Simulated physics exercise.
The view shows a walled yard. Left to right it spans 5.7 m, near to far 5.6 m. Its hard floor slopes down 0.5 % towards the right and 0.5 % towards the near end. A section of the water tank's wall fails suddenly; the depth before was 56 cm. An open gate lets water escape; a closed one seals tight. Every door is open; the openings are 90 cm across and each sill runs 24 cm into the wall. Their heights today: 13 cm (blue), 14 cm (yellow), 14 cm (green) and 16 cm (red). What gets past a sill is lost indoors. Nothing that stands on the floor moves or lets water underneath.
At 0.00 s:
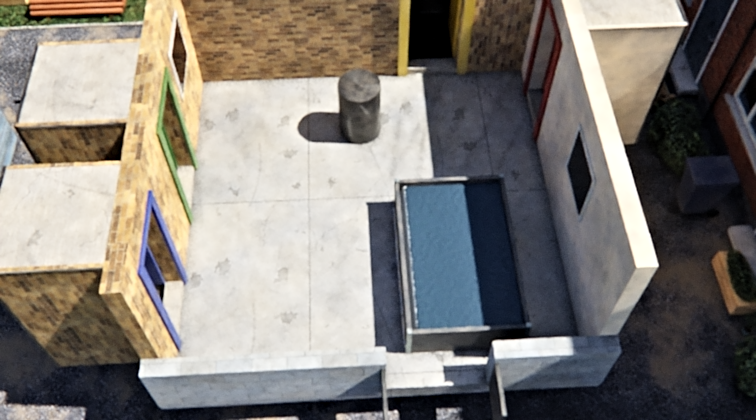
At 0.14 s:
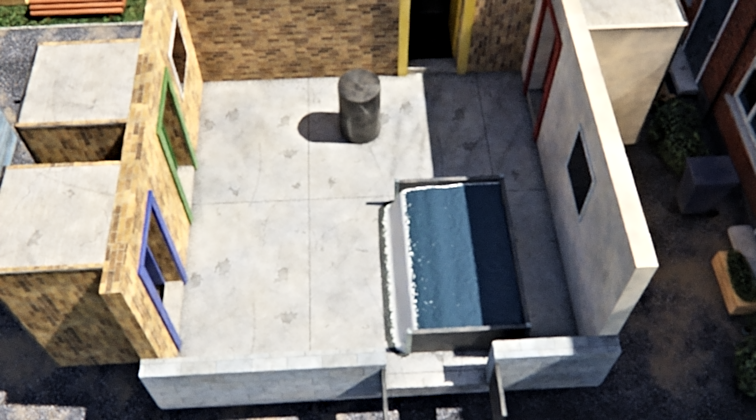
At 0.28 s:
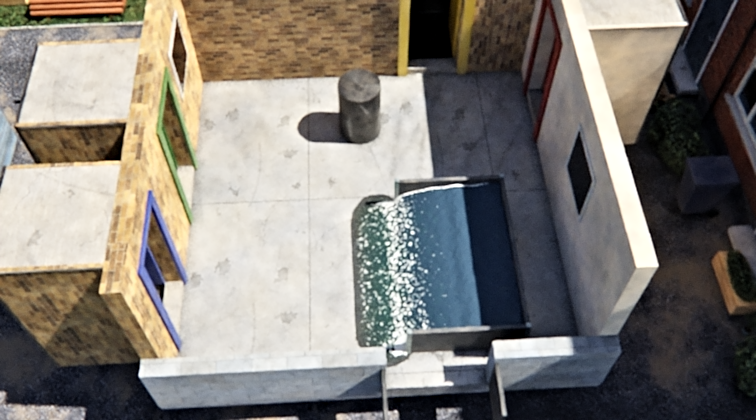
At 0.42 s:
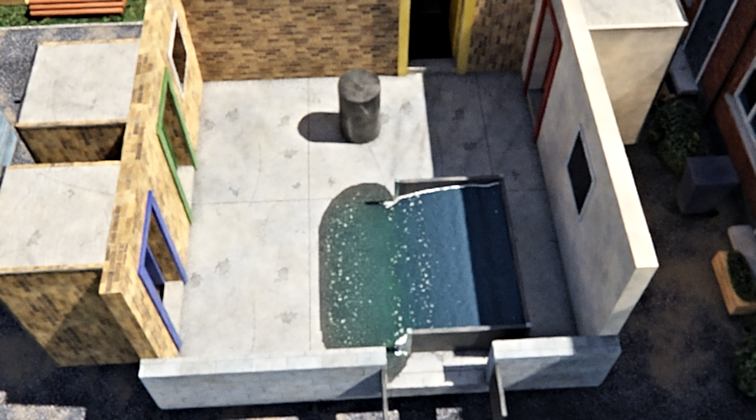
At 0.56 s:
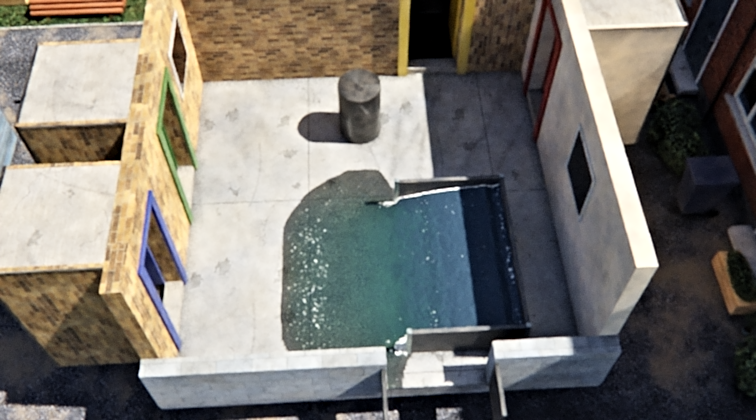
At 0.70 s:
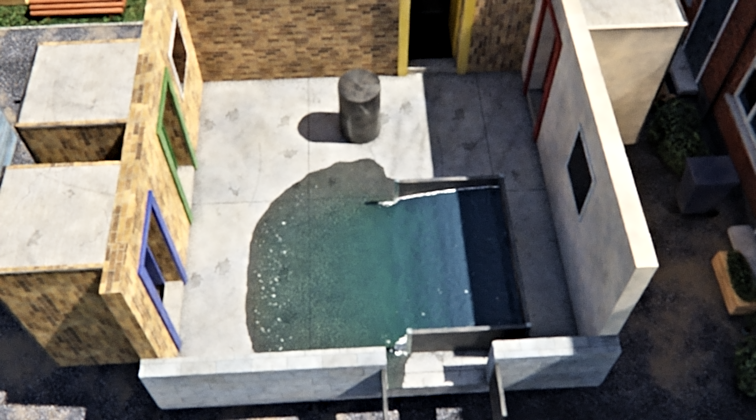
Water bursts from the left side of a tank and spreads leftward across a walled yard.
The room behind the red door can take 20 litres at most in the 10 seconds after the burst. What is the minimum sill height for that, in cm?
About 9 cm.
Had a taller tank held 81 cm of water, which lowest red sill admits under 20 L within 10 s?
Then roughly 13.0 cm.
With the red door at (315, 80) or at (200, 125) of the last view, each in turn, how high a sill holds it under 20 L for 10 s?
Roughly 8.0 and 7.5 cm.
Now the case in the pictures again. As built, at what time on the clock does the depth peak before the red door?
At about 8.0 s.
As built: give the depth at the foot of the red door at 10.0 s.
Roughly 9.5 cm deep.
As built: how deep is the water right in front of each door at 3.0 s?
Depths in cm: Blue 26, yellow 0, green 17, red 0.
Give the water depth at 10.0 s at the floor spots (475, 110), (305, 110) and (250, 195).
In that order: 9, 6 and 6 cm.
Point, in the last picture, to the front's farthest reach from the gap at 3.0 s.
Near (204, 82).
After 1.4 s water covers 45 % of the floor, deepest (34 cm) near (176, 382); it has not reached the red door.
After 3.0 s water covers 50 % of the floor, deepest (26 cm) near (183, 300); it has not reached the red door.
After 10.0 s water covers 95 % of the floor, deepest (17 cm) near (577, 362); 9 cm at the red door, 0 litres in over its 16 cm sill.
At the red door as built, the water arrived by 6.0 s and peaked near 14 cm at 7.8 s.
Run again over the same 10 s with other heights there, 38 litres in over 7.5 cm, 10 litres over 10.5 cm. The limit of 20 litres is kept from about 9 cm up.
